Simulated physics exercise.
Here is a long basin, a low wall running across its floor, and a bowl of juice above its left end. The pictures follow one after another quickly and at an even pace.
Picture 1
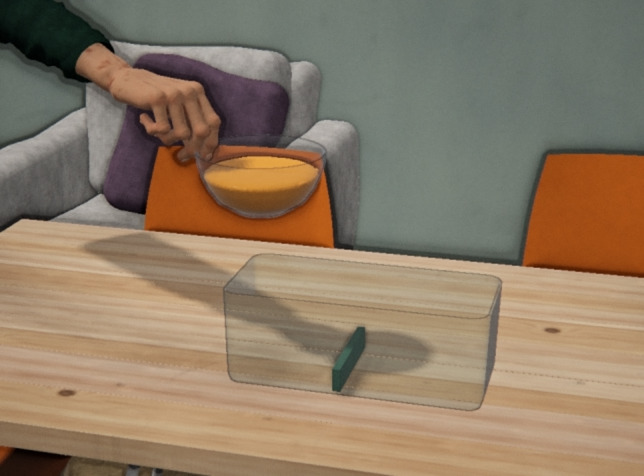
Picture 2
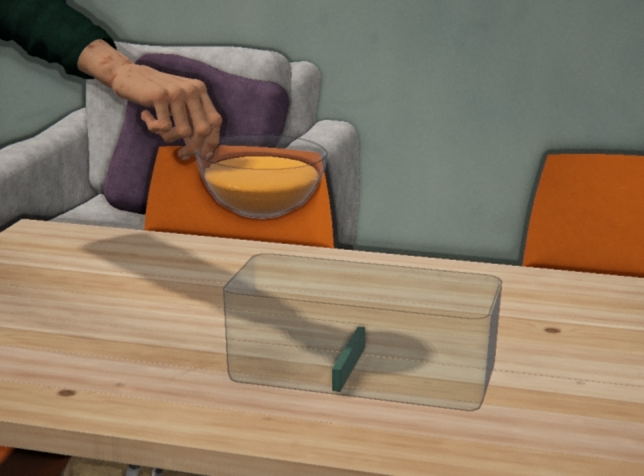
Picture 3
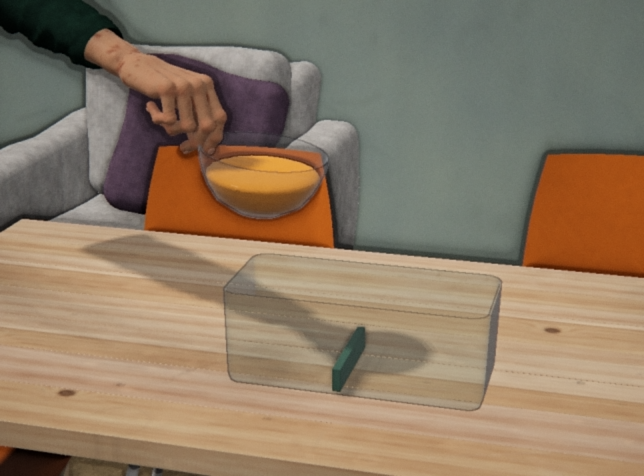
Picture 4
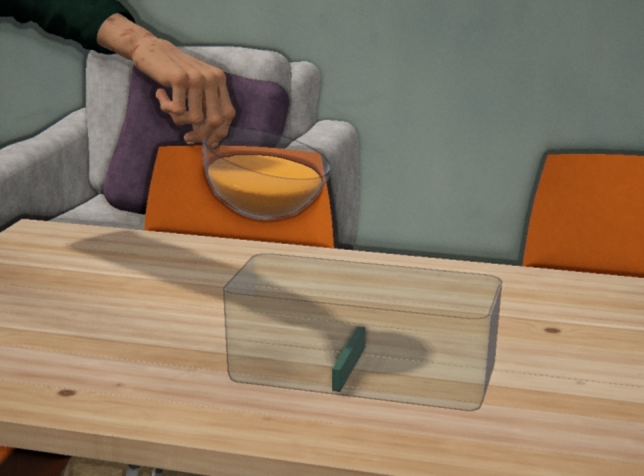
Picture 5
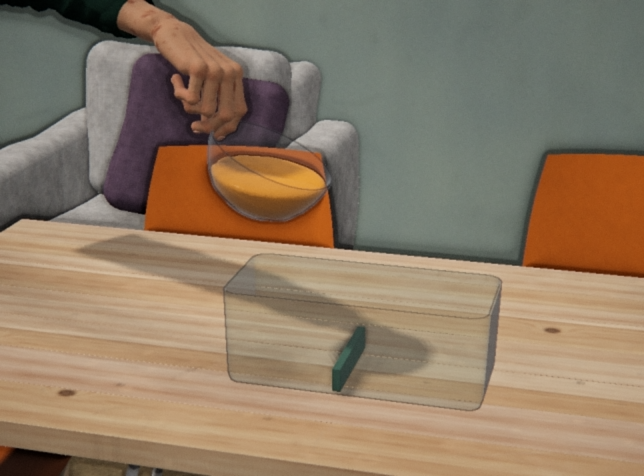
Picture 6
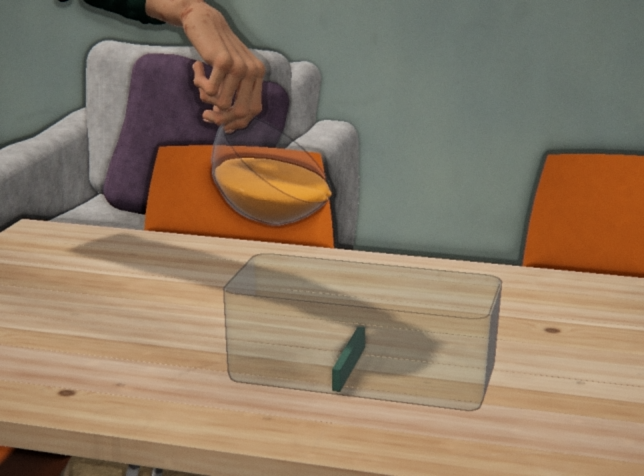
In the video, a hand holds a clear bowl of orange juice above the left end of a long transparent basin with a low green wall across its floor, and gradually tilts the bowl toward the right.
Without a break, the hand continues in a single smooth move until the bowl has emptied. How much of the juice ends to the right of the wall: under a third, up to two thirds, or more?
Most likely the amount right of the wall will lie in the middle range, one third to two thirds.
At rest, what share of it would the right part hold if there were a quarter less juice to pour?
I'd put it at some 50 %.
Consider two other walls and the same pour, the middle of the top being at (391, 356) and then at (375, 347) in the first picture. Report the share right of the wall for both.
In turn some 35 and 20 in a hundred.
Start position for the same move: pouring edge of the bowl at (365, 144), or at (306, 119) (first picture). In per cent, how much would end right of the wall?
75 %, 45 %.
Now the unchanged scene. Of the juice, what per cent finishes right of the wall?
I'd put it at about 55 per cent.
A moment on, the bowl is tipped right over and 8 per cent is still to pour, 24 is left of the wall and 34 right of it.
Next, the bowl is tipped right over and 0 per cent is still to pour, 45 is left of the wall and 53 right of it.
Then the bowl is tipped right over and 0 per cent is still to pour, 41 is left of the wall and 53 right of it.
Later the bowl is tipped right over and 0 per cent is still to pour, 42 is left of the wall and 55 right of it.
At rest 42 per cent lies left of the wall, 55 right of it and 3 outside.
